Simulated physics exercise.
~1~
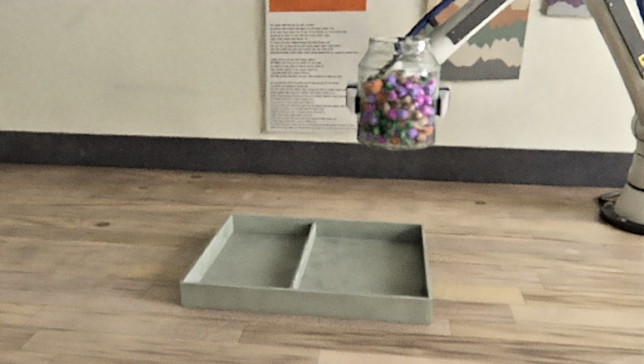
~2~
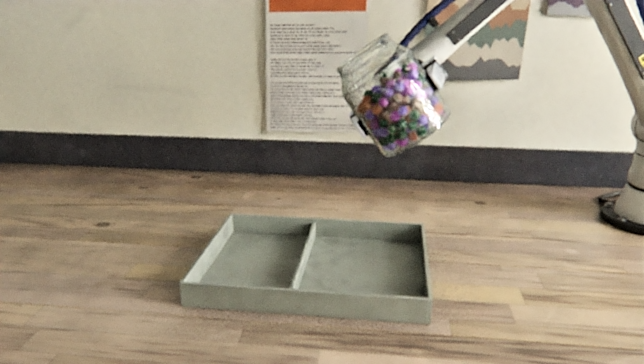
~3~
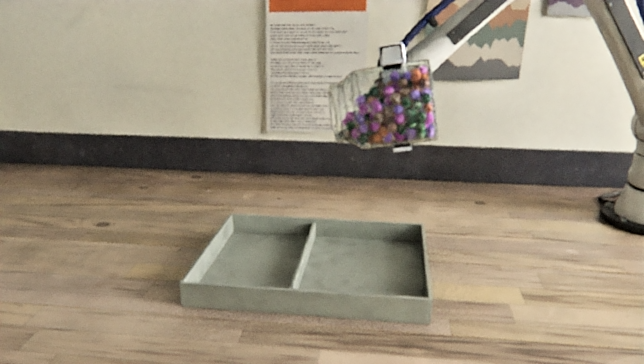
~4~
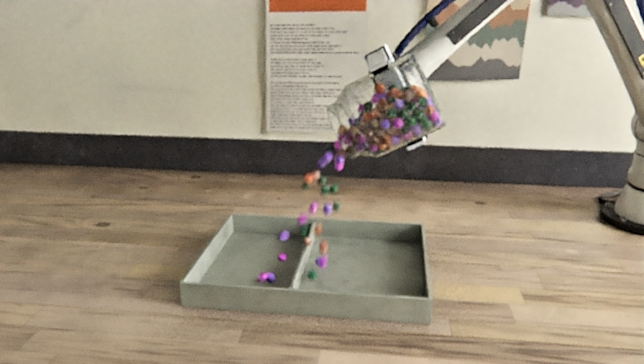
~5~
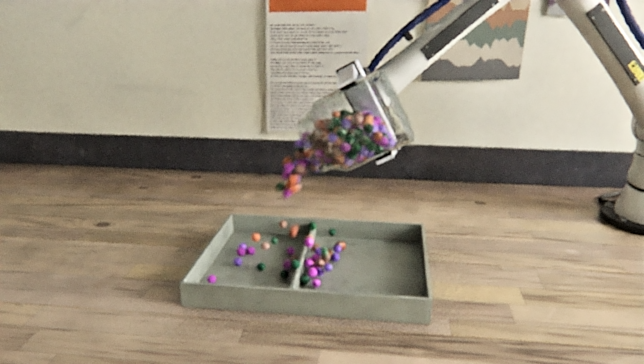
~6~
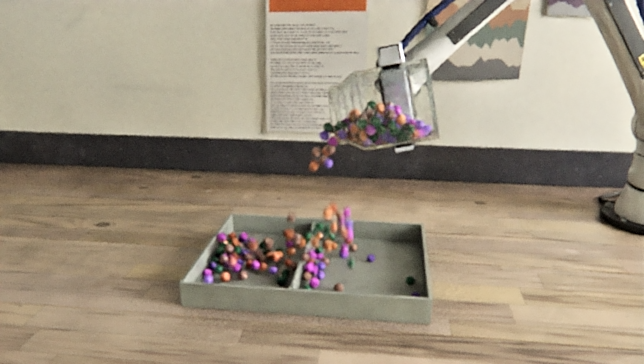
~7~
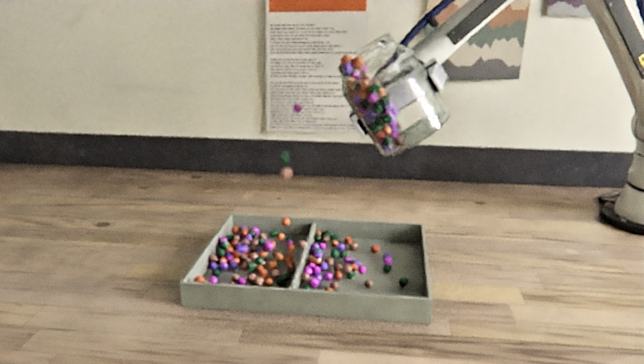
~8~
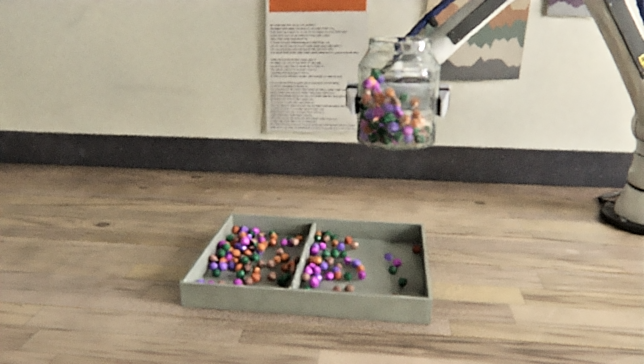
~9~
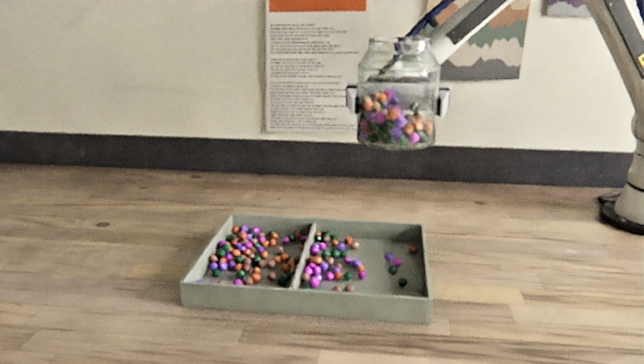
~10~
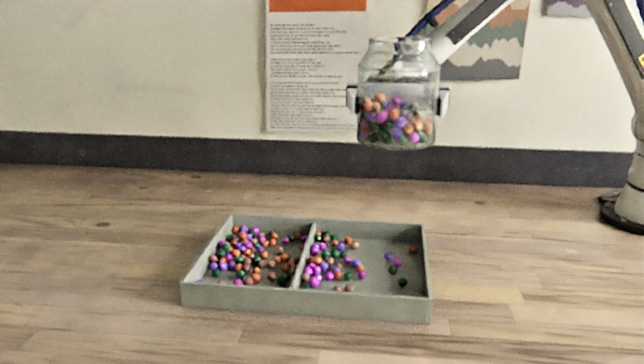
The clip opens with a robot arm holding an upright glass jar of colourful round sweets above a grey, divided tray on a wooden table. The arm tips the jar to the left until it lies on its side, and sweets begin spilling from its mouth. The tilted jar shifts left and down, then back right, as more sweets tumble into both parts of the tray. The arm then turns the jar upright while a last few pieces drop. At the end, the jar hangs still, partly full, with more sweets in the tray's left part than its right.
